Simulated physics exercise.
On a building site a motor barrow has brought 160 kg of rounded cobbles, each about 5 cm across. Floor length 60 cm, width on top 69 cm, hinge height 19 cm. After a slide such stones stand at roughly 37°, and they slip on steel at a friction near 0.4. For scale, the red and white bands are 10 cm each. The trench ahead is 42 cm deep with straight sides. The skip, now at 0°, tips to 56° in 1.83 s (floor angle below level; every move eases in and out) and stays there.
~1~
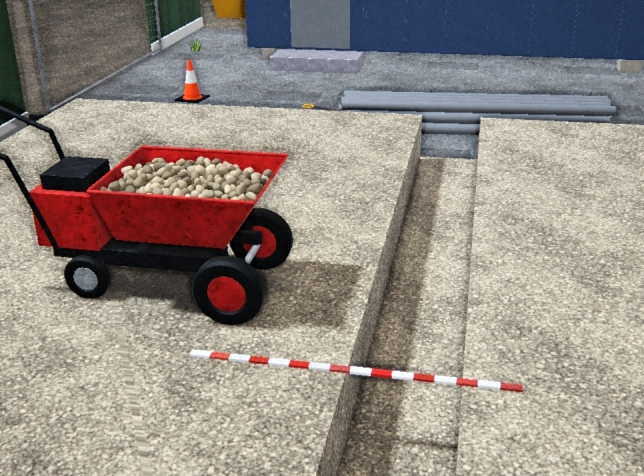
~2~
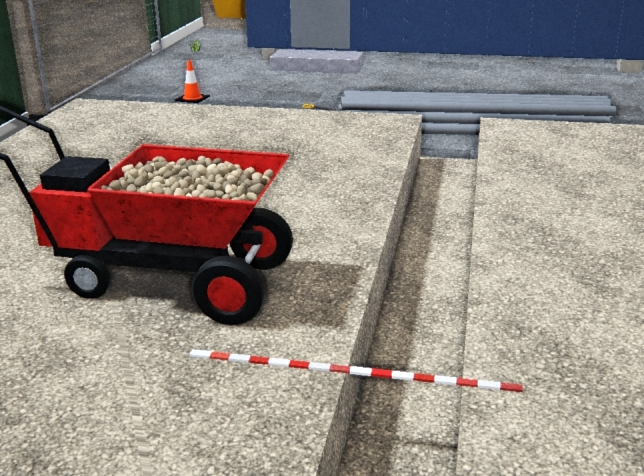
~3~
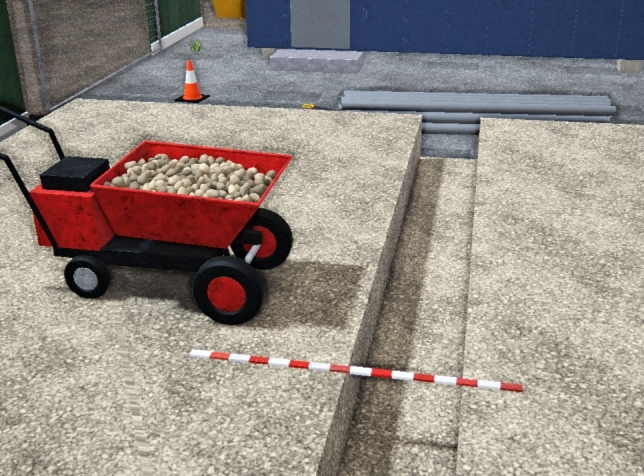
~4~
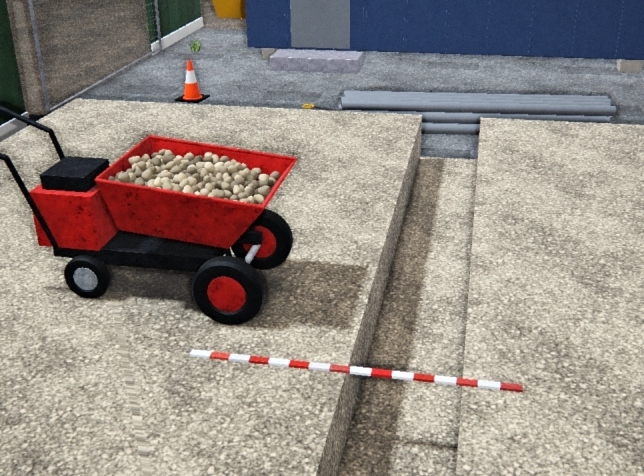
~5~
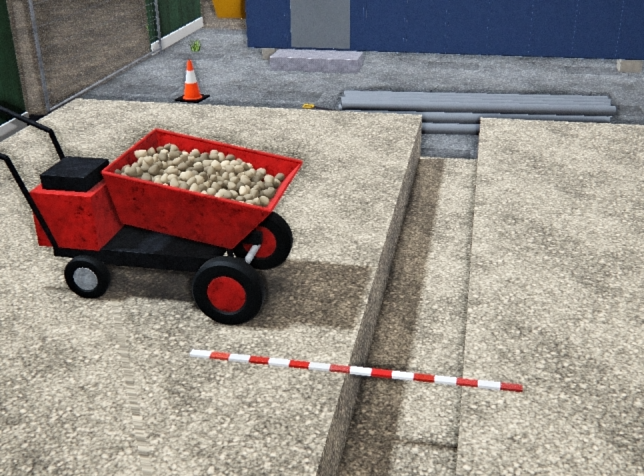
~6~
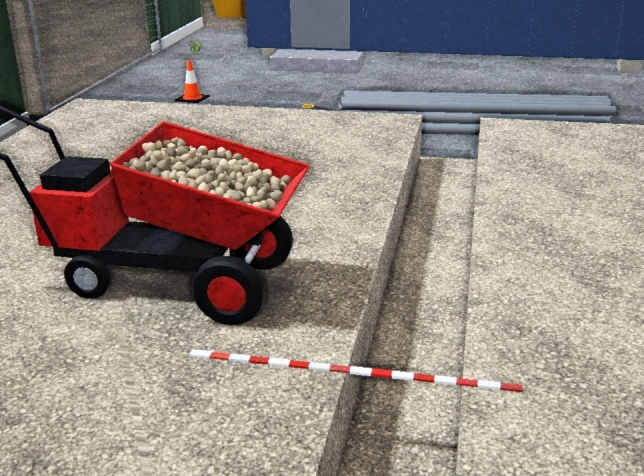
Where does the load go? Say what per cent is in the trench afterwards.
Close to 39 in a hundred.
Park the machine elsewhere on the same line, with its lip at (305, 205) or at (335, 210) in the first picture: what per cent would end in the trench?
Near 40 per cent from the first place, 40 from the second.
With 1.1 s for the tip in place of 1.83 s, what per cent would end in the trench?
It would be near 40 per cent.
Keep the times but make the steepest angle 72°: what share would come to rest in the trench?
Then about 95 per cent.
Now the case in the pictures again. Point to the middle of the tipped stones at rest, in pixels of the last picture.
Near (405, 369).
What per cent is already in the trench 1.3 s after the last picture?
Some 10 per cent.
Then, 0.8 s after the last picture the floor is at 47°, 100 % in the skip; the foremost stones are at (322, 234).
Then, 1.3 s after the last picture the floor is at 56°, 82 % in the skip, 7 % short of the trench, 11 % in the trench; the foremost stones are at (419, 372).
Then, 1.7 s after the last picture the floor is at 56°, 69 % in the skip, 7 % short of the trench, 25 % in the trench; the foremost stones are at (457, 376).
Then, 3.6 s after the last picture the floor is at 56°, 53 % in the skip, 8 % short of the trench, 39 % in the trench; the foremost stones are at (458, 371).
